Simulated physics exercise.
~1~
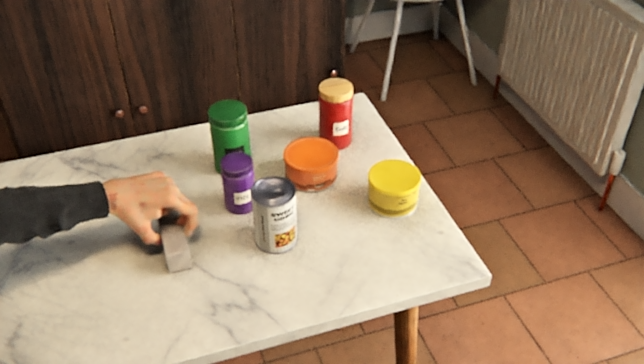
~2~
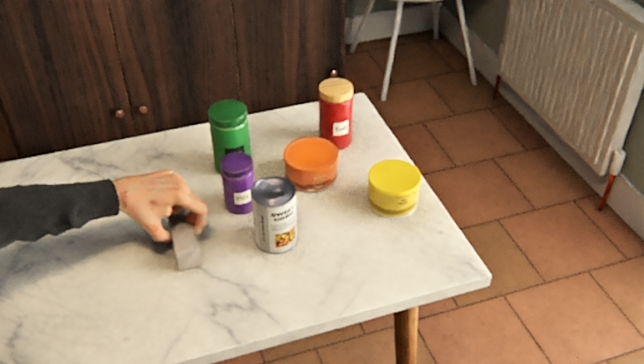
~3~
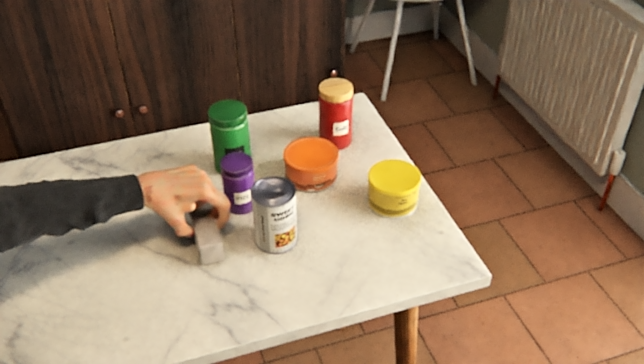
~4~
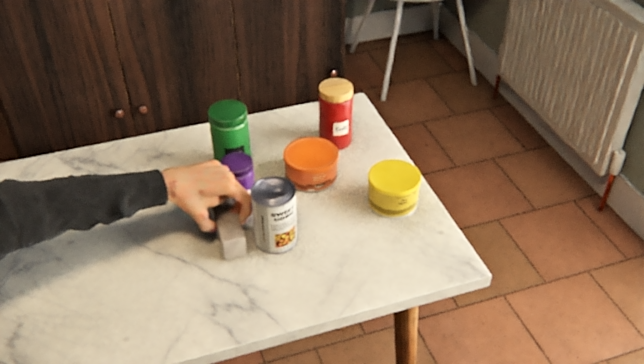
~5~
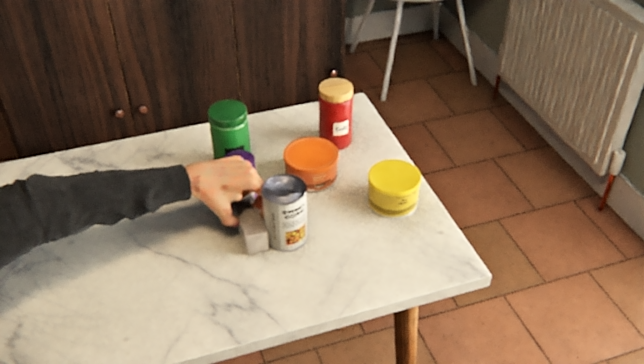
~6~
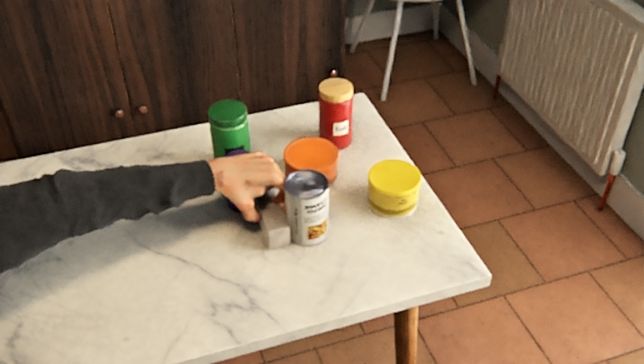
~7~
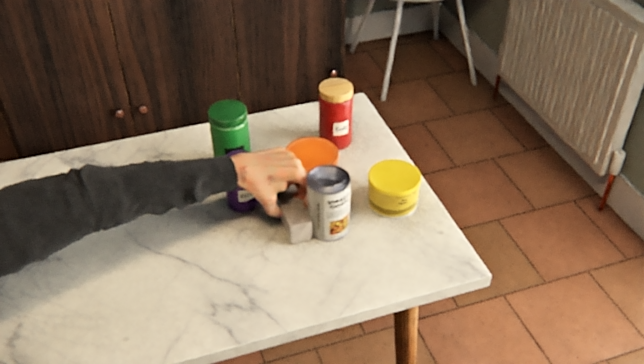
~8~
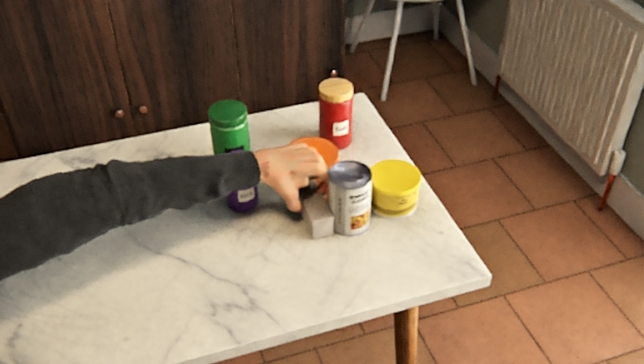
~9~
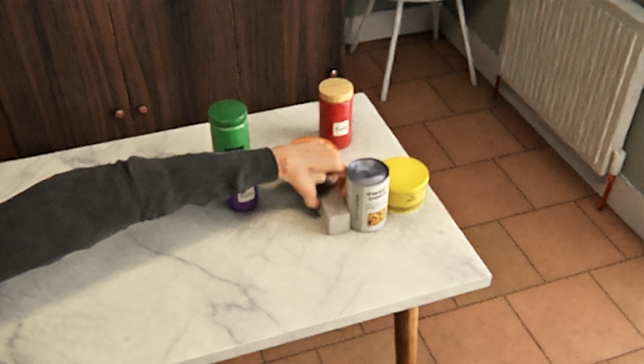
Hand sliding a block rightward across a marble table, pushing an upright white tin along until it stands by the yellow tub.
